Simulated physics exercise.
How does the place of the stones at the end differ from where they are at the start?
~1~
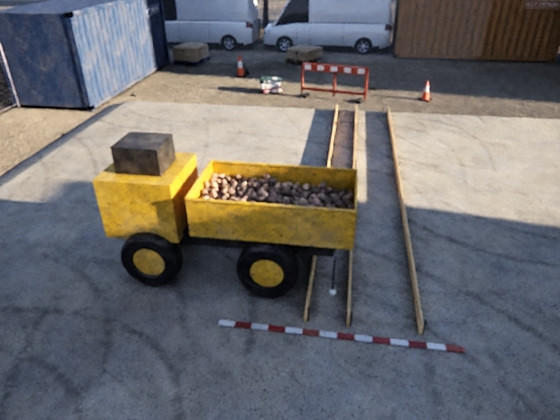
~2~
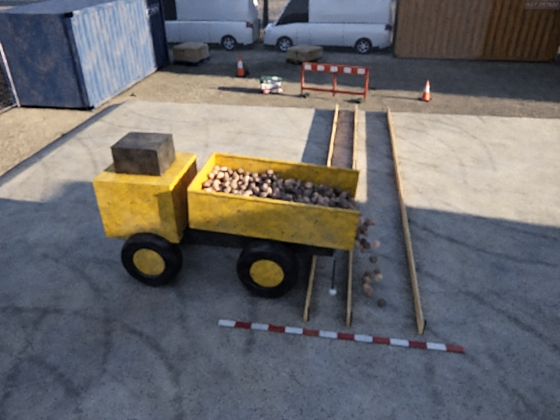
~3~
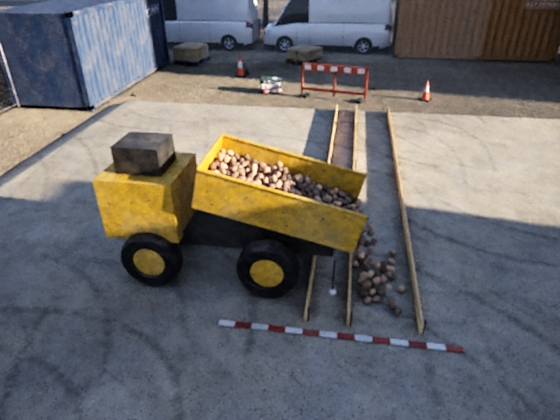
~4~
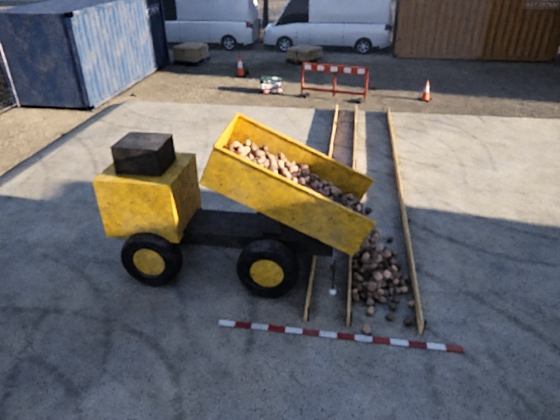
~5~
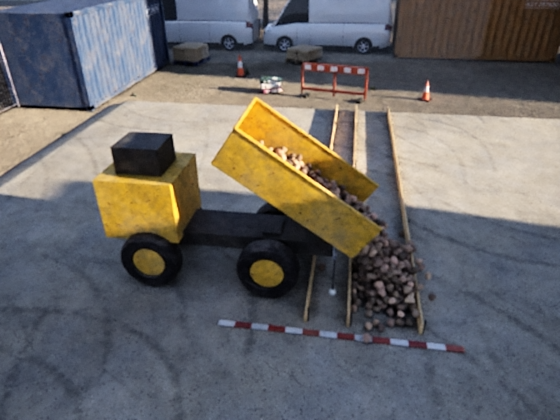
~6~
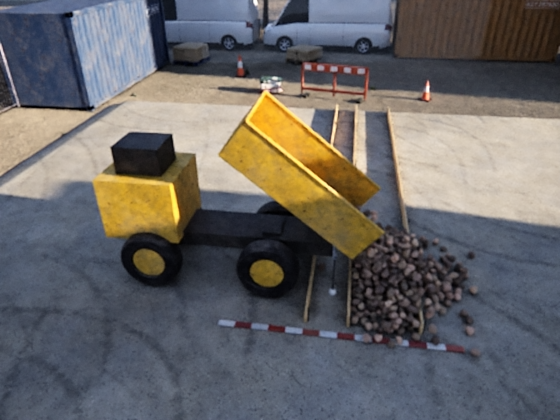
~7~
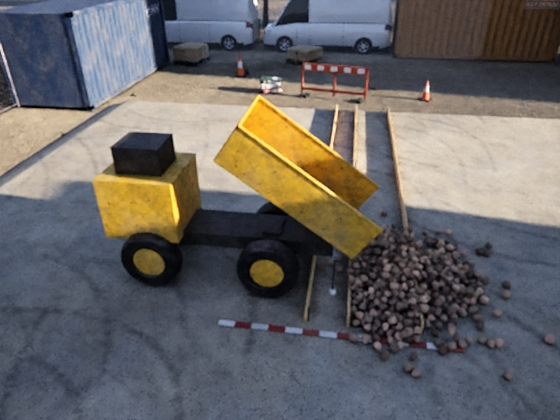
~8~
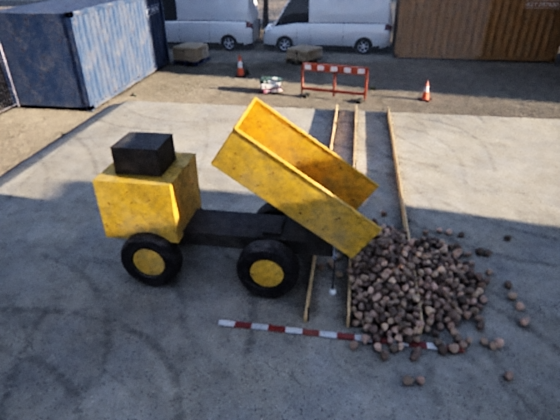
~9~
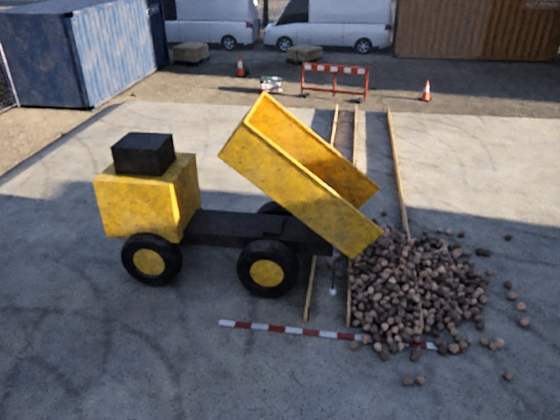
At the start the stones lie inside the truck's yellow bed. At the end they are in a heap on the ground to the right of the truck, lower in the view, with some scattered past the last plank.
